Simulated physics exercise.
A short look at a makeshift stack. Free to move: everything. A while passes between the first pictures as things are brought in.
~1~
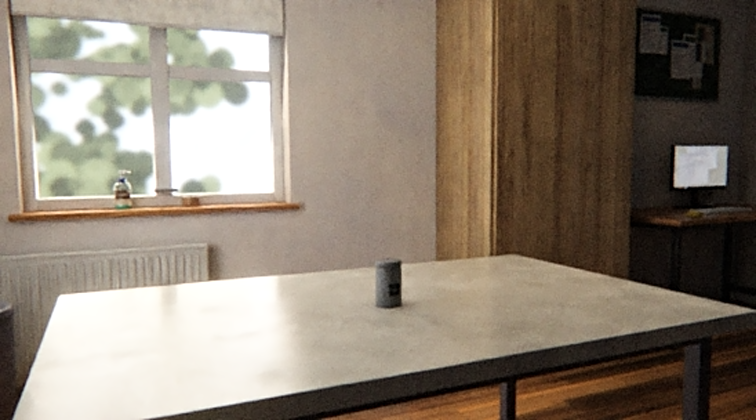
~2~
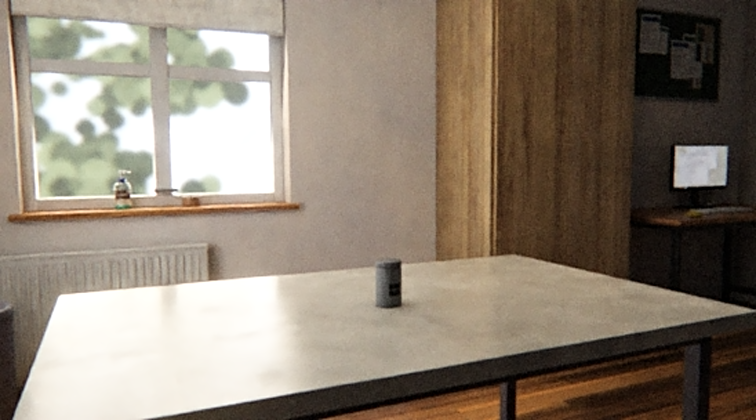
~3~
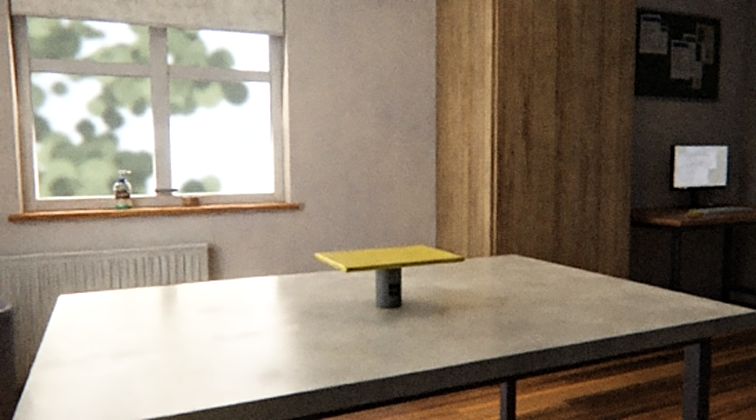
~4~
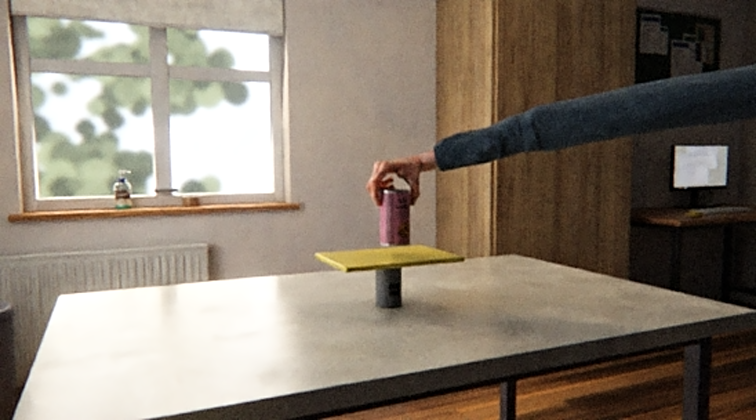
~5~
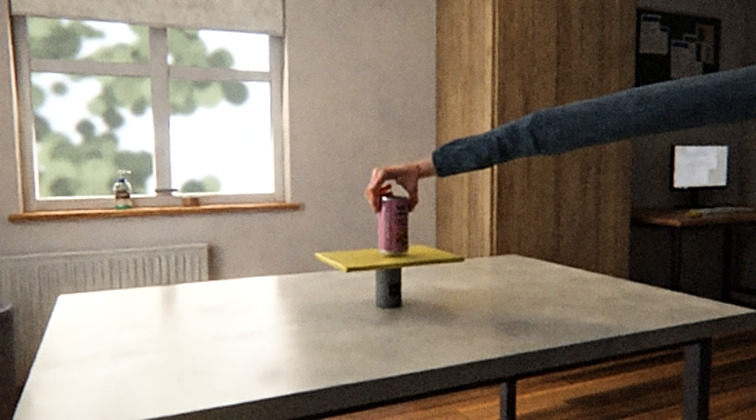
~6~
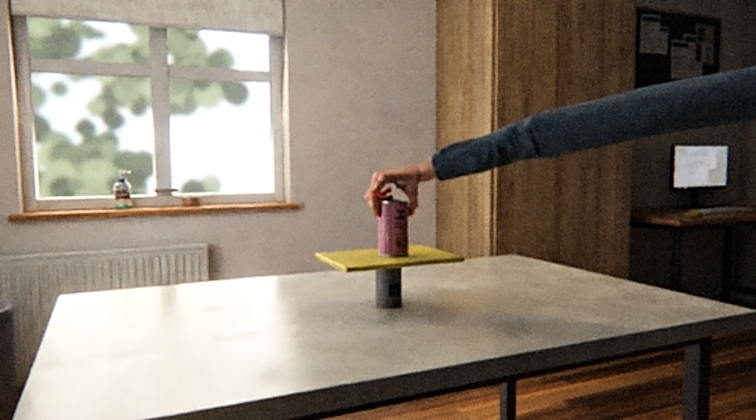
In a room with a window and a pale table, a small grey can stands alone before a yellow lid appears on top of it; a hand from the right then lowers a pink tin onto the lid and keeps hold.
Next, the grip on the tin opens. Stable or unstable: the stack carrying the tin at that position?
Seems it proves sturdy enough.
Then, 0.20 s later than the last frame, all is still.
Then, 0.40 s later than the last frame, pink tin resting near (393, 228).
When it is over, all 3 as before. End places, in pixels of the last picture, pink tin near (393, 228). The stack keeps its balance.
